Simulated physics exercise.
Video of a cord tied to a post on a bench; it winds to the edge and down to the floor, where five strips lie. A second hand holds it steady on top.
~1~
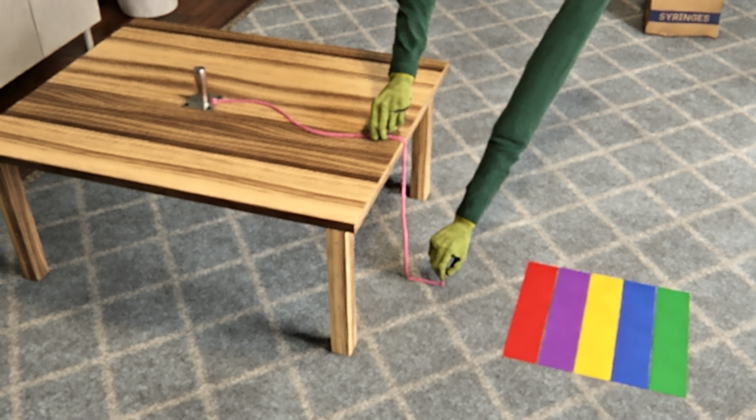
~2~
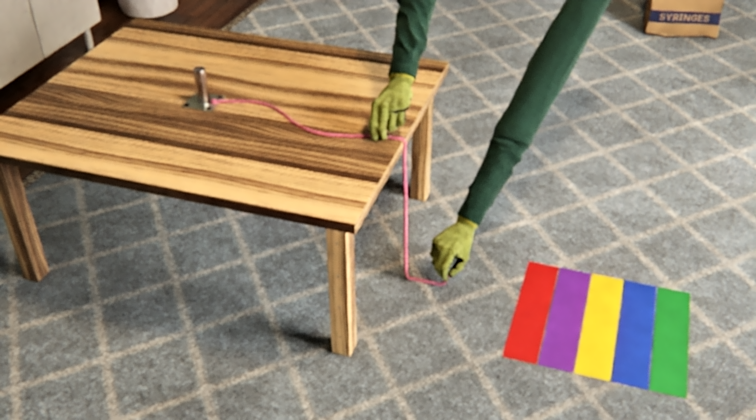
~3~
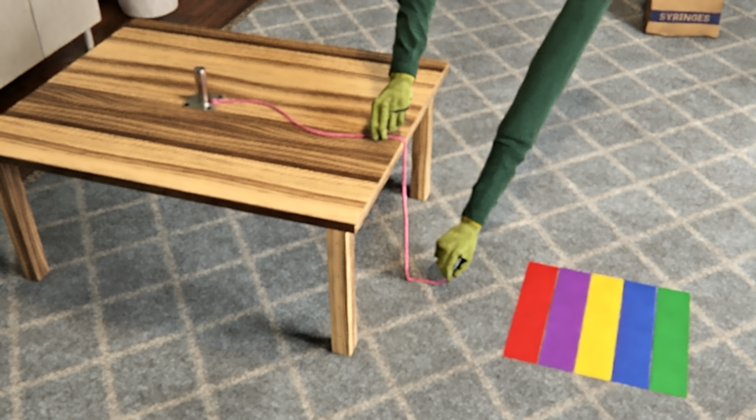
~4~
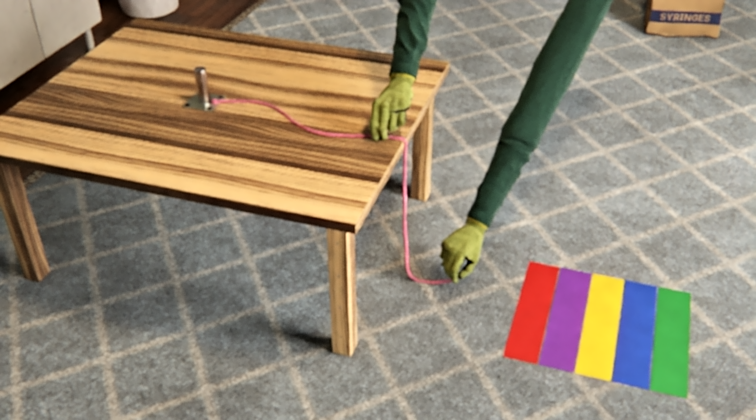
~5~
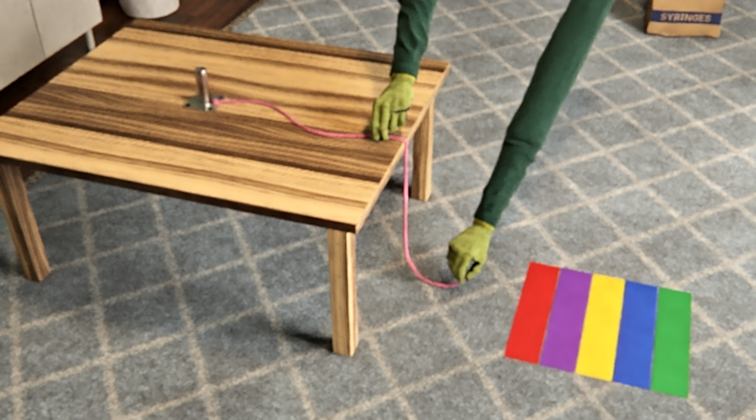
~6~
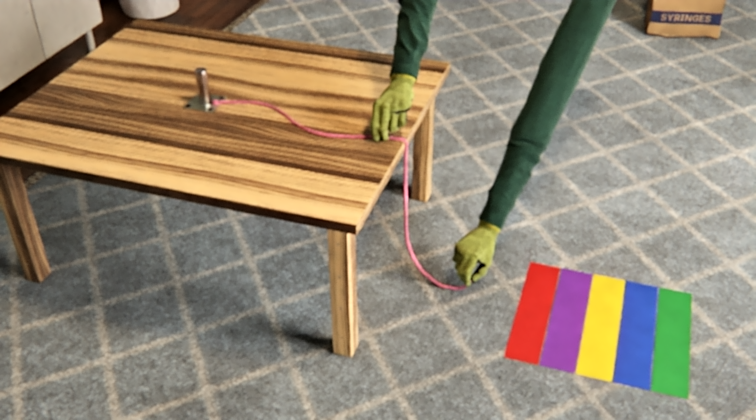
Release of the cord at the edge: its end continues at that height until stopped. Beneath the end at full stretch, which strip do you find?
You find the purple strip.
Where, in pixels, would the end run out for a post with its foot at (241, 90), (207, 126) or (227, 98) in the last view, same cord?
First (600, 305), then (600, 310), and last (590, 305).
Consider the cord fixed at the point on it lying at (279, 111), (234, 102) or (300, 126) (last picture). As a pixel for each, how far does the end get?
Try one gives (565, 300), try two (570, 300), and try three (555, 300).
Soon after, end near (512, 290); short of the strips.
After that, end near (549, 297); over red.
At the stop, end near (571, 302); over purple. The purple one.
